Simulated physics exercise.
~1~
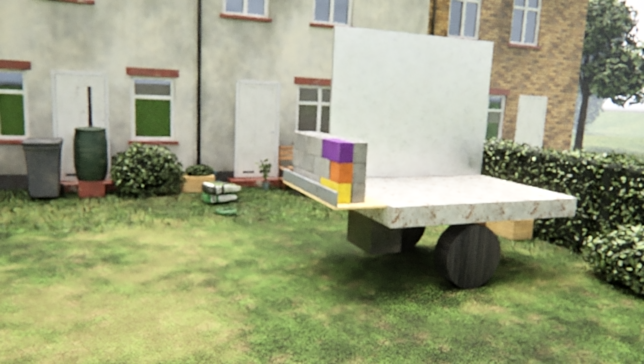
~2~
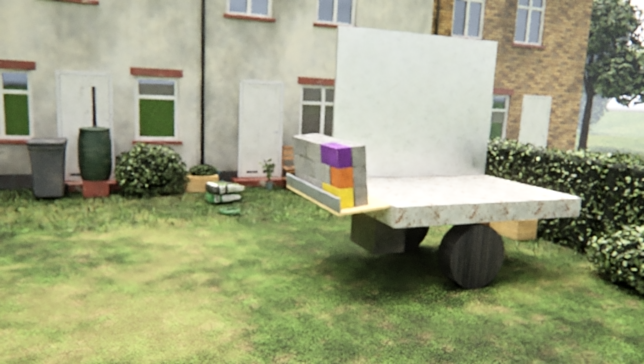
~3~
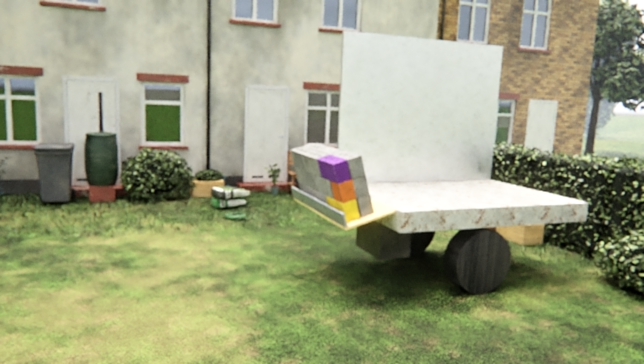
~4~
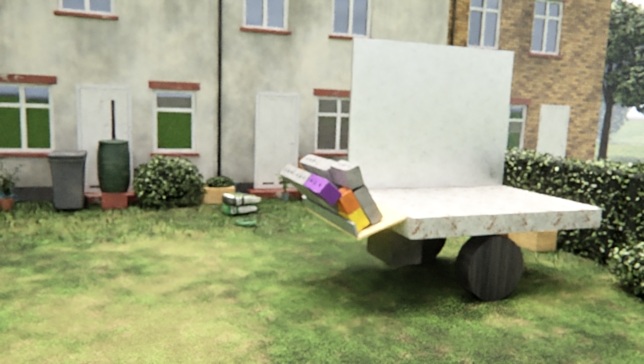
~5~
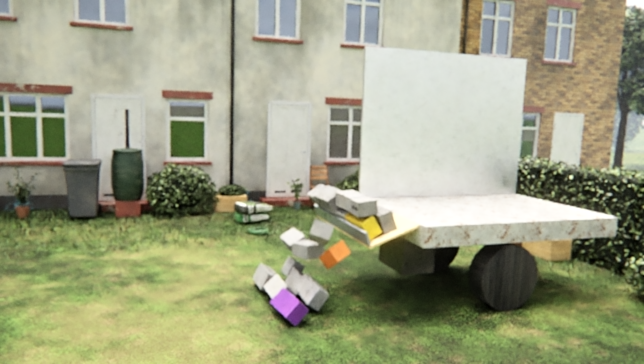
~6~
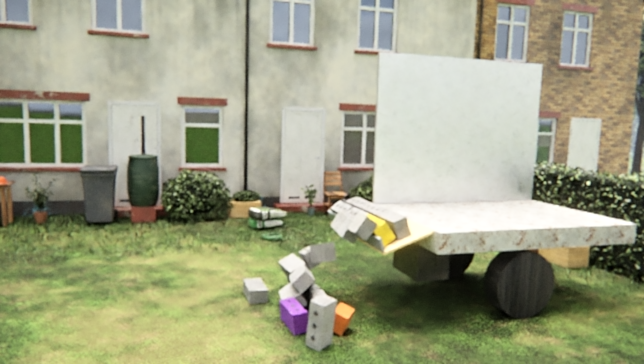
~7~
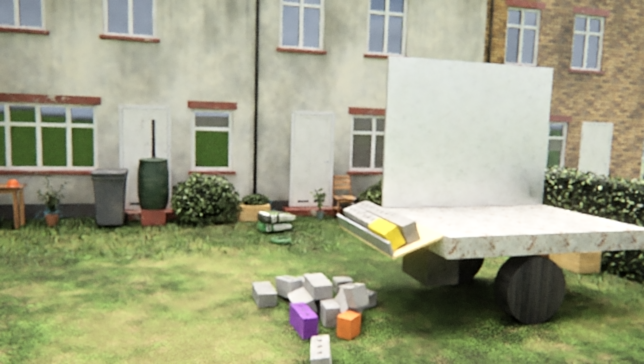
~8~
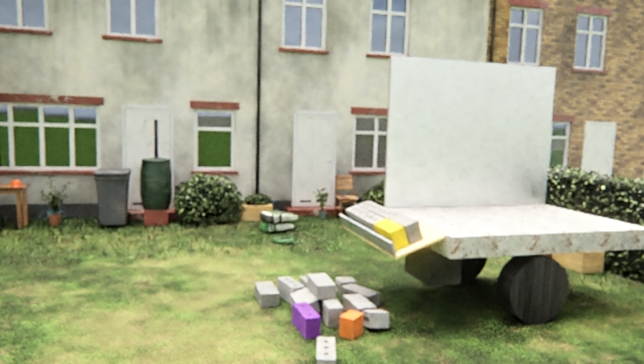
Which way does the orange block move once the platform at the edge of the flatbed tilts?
The orange block moves down, dropping from the platform and ending on the grass beside the purple block.
